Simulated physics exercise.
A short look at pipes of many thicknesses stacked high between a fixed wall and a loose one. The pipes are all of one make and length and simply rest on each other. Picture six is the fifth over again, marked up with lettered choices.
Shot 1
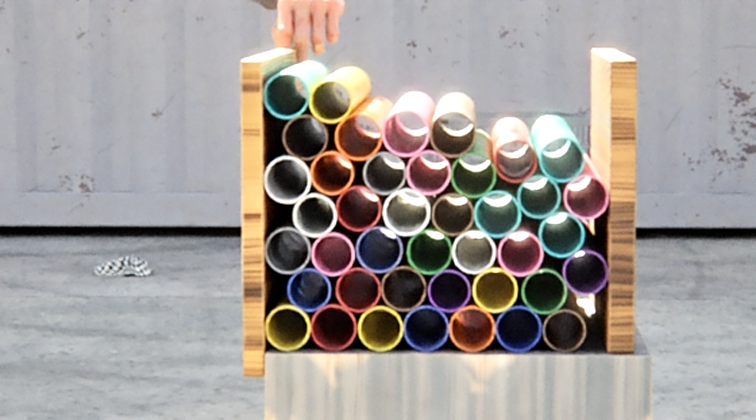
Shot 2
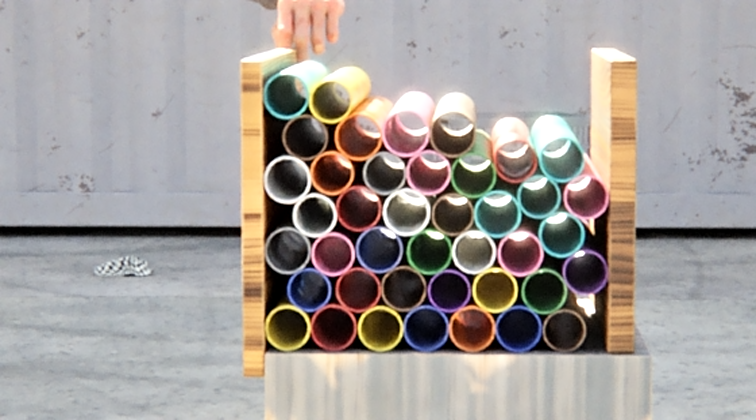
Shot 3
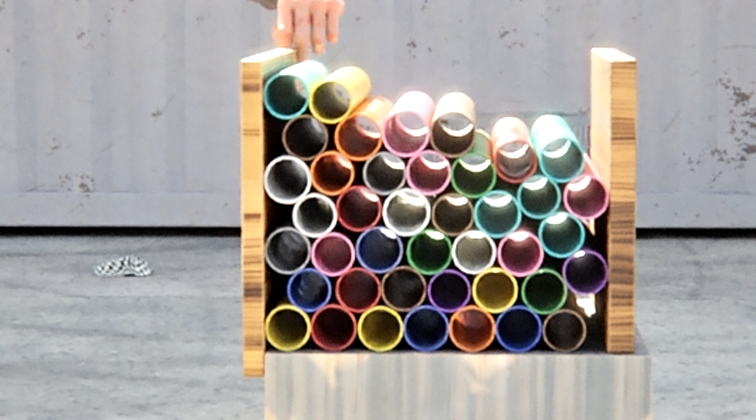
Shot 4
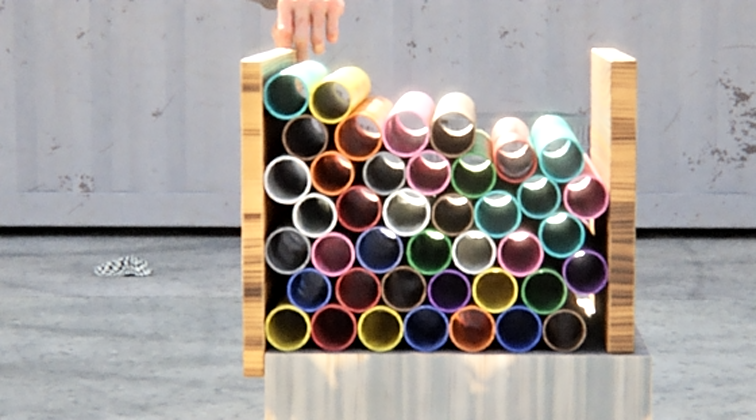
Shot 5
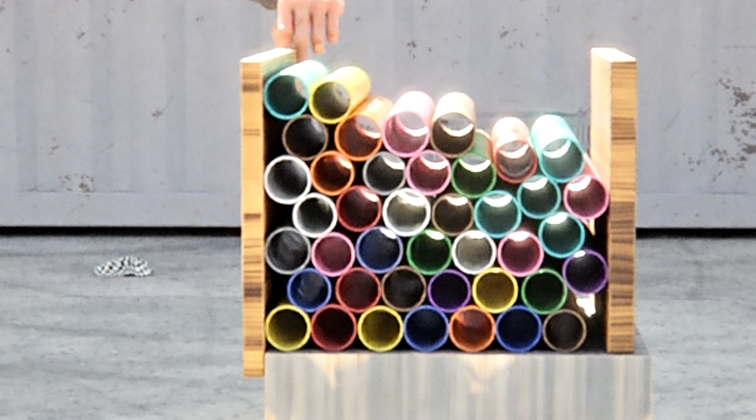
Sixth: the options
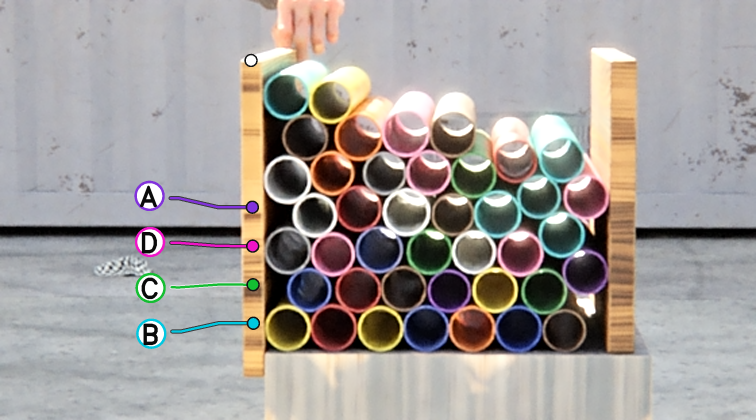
Colorful pipes sat stacked between two wooden side boards on a metal-looking block, while a hand hung at the top left, fingers down near the board, and nothing noticeably moved.
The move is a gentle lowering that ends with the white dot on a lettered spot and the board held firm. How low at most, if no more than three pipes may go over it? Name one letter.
A is the limit.
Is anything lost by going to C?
At C: Yes.
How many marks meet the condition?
The number is one.
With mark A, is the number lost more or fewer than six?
Fewer than six.
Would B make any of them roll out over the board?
Yes.
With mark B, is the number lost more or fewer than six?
At B, more than six.
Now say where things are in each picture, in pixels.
A brown pipe (305, 137); a red pipe (516, 161); a turquoise pipe (287, 96), in the first frame.
A turquoise pipe (287, 96); side board (275, 198), in the second frame.
A yellow pipe (288, 328); a blue pipe (519, 329), in the third frame.
A purple pipe (450, 291); a blue pipe (379, 249), in the fourth frame.
A white pipe (474, 252); a turquoise pipe (497, 214); a brown pipe (305, 137), in the fifth frame.
On the copy, A at (252, 208); B at (253, 323); C at (253, 285); D at (252, 246); the white dot at (251, 61).
On A. First, top of the board (263, 127).
Then, top of the board (264, 204).
Finally, top of the board (264, 207), one out over the board.
By contrast, B more than three out over the board; C four out over the board; D four out over the board.
